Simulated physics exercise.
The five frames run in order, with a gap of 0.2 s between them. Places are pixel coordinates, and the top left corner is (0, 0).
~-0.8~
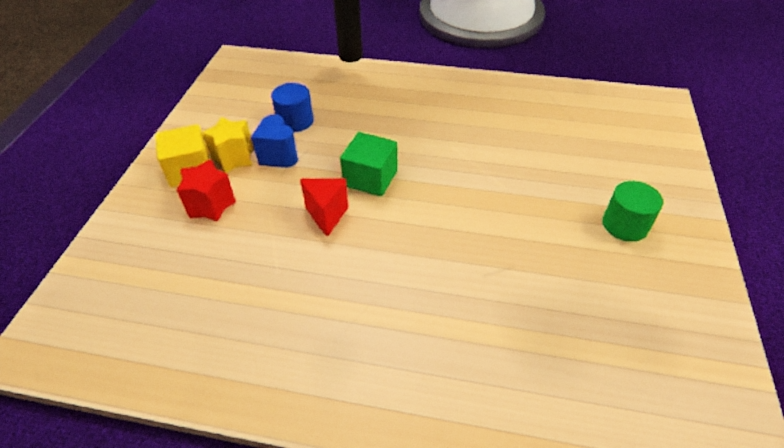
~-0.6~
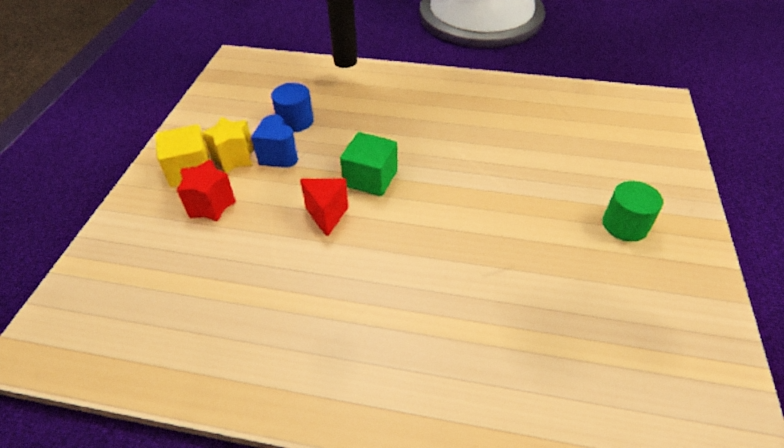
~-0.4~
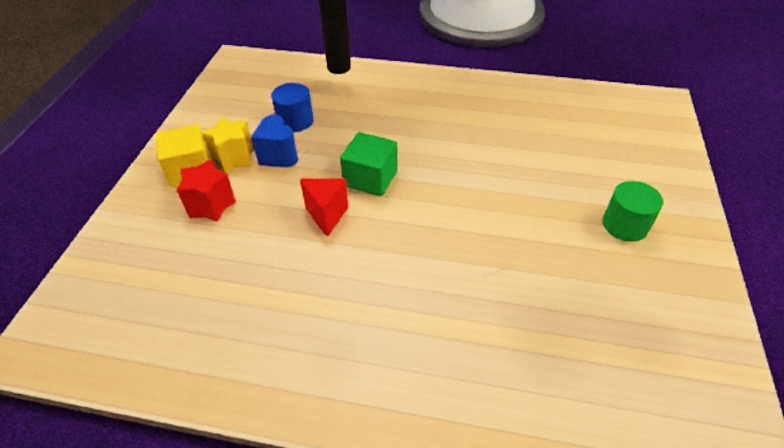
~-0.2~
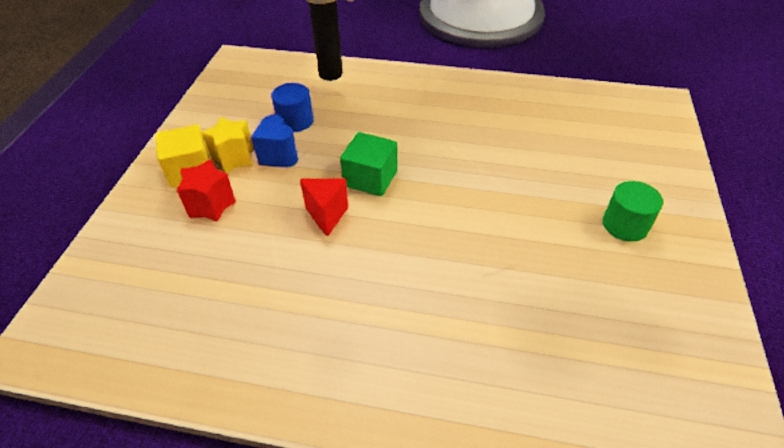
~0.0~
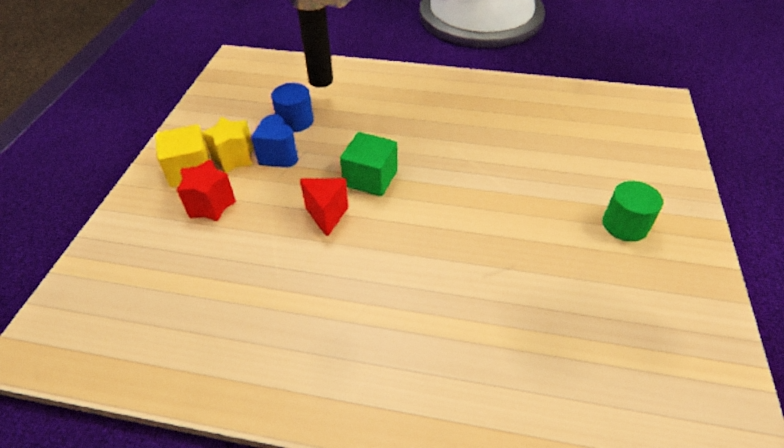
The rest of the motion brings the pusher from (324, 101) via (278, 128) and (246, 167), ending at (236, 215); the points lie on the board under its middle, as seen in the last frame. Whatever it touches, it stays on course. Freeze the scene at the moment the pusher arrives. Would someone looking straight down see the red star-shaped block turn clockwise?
No, it doesn't check out.
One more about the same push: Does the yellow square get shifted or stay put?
Shifted out of place.
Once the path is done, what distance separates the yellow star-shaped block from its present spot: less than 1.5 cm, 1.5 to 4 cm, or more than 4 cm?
Result: Over 4 cm.
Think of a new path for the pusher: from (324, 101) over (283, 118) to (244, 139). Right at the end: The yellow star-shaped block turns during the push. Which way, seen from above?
Looking from above, the answer is clockwise.
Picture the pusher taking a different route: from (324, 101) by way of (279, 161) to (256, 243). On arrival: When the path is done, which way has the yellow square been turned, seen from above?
It turns round anticlockwise.
The first path, step by step. One third of the way, pusher (272, 108); yellow square (175, 142); yellow star-shaped block (218, 137), turned 25° clockwise; blue heart-shaped block (270, 143), turned 35° anticlockwise; blue circular block (254, 120).
Two thirds of the way, pusher (240, 147); yellow square (164, 145), turned 25° clockwise; red star-shaped block (179, 195), turned 50° anticlockwise; yellow star-shaped block (192, 165), turned 75° clockwise; blue heart-shaped block (278, 159), turned 105° anticlockwise; blue circular block (231, 163).
At the end, pusher (229, 195); yellow square (164, 145), turned 25° clockwise; red star-shaped block (176, 199), turned 35° anticlockwise; yellow star-shaped block (190, 167), turned 85° clockwise; blue heart-shaped block (278, 159), turned 105° anticlockwise; blue circular block (220, 216).
